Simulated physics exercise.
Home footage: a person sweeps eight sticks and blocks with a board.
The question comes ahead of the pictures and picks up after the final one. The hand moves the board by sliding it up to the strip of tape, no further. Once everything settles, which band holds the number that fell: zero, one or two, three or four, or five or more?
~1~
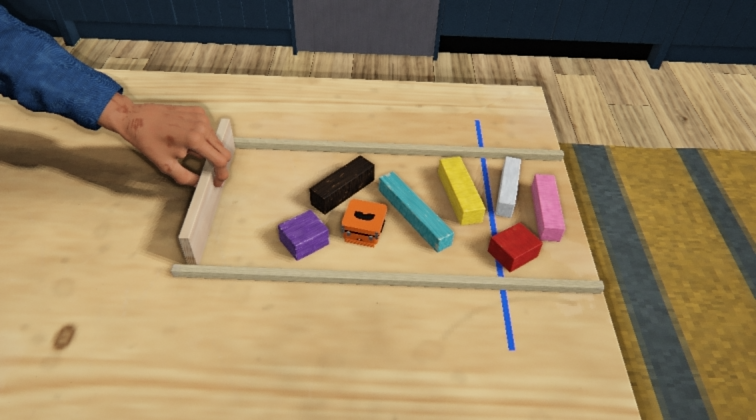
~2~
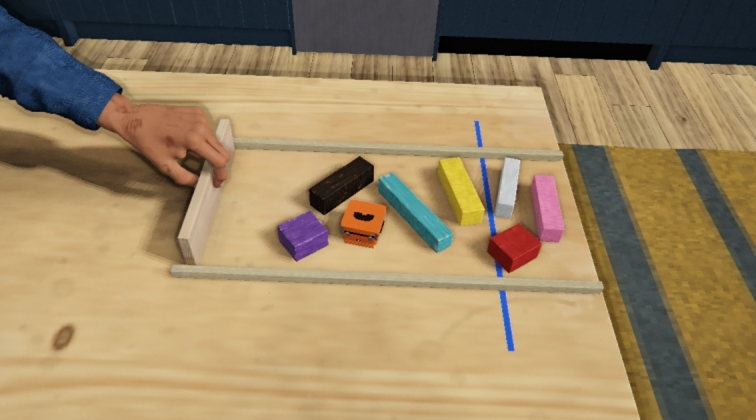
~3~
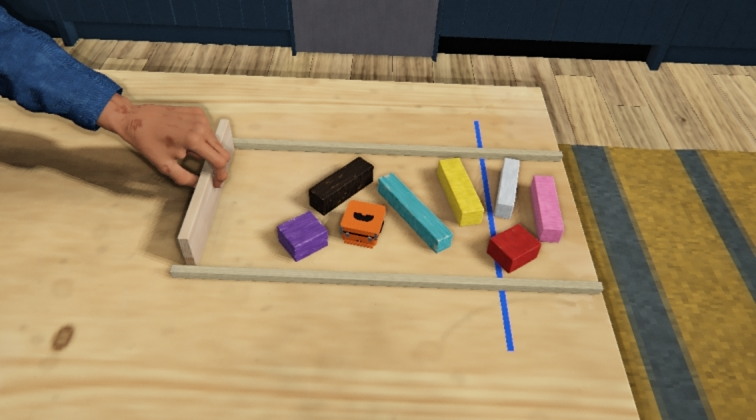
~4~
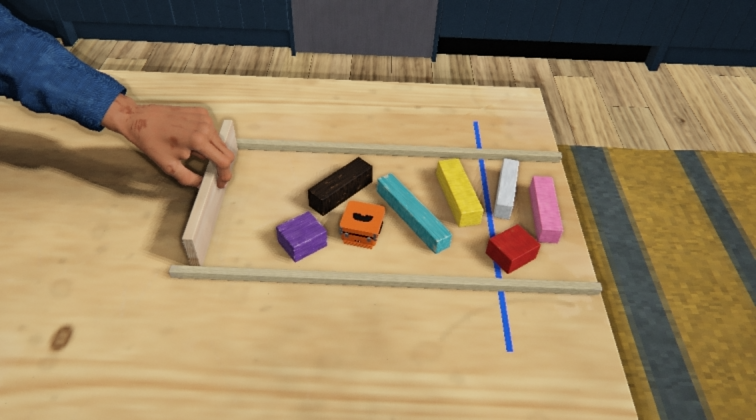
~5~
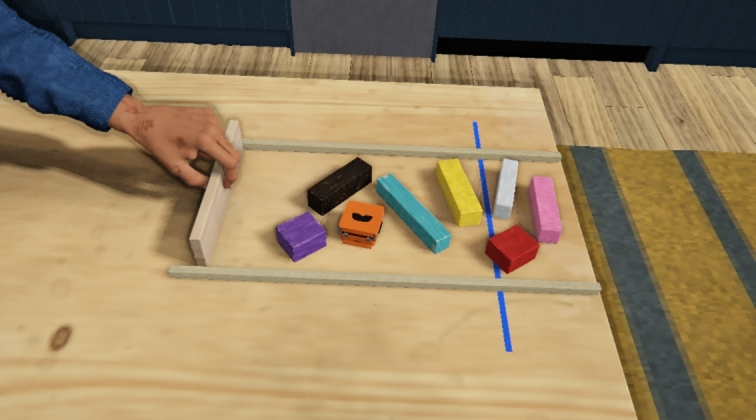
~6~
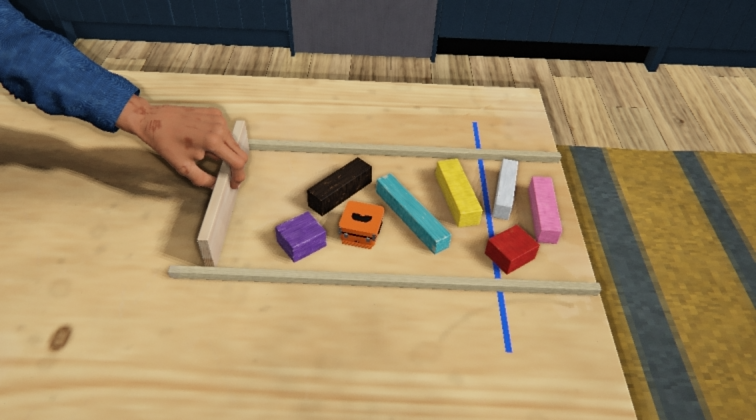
It is in the band one or two.
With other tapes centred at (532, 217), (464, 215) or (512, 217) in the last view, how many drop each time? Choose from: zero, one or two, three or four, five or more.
Taken in the order given: Three to four, none at all, one to two.
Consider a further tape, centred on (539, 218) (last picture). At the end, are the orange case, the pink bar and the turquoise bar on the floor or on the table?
The outcome is that the orange case does not come off, the pink bar goes down and the turquoise bar goes down.
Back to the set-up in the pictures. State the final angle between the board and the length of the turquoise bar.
The angle comes out near 10 degrees.
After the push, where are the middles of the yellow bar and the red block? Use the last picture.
The yellow bar settles near (541, 190); as for the red block, near (560, 263).
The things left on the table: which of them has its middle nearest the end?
It's the white bar.
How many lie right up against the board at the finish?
Tally at the end: 3.
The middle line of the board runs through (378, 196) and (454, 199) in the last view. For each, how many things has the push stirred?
I get 4 at the one place and 8 at the other.
Early on, none off yet; pink bar at rest near (544, 209); white bar at rest near (506, 189); red block at rest near (512, 249).
Finally, the number that fall off is one or two; lost, pink bar.
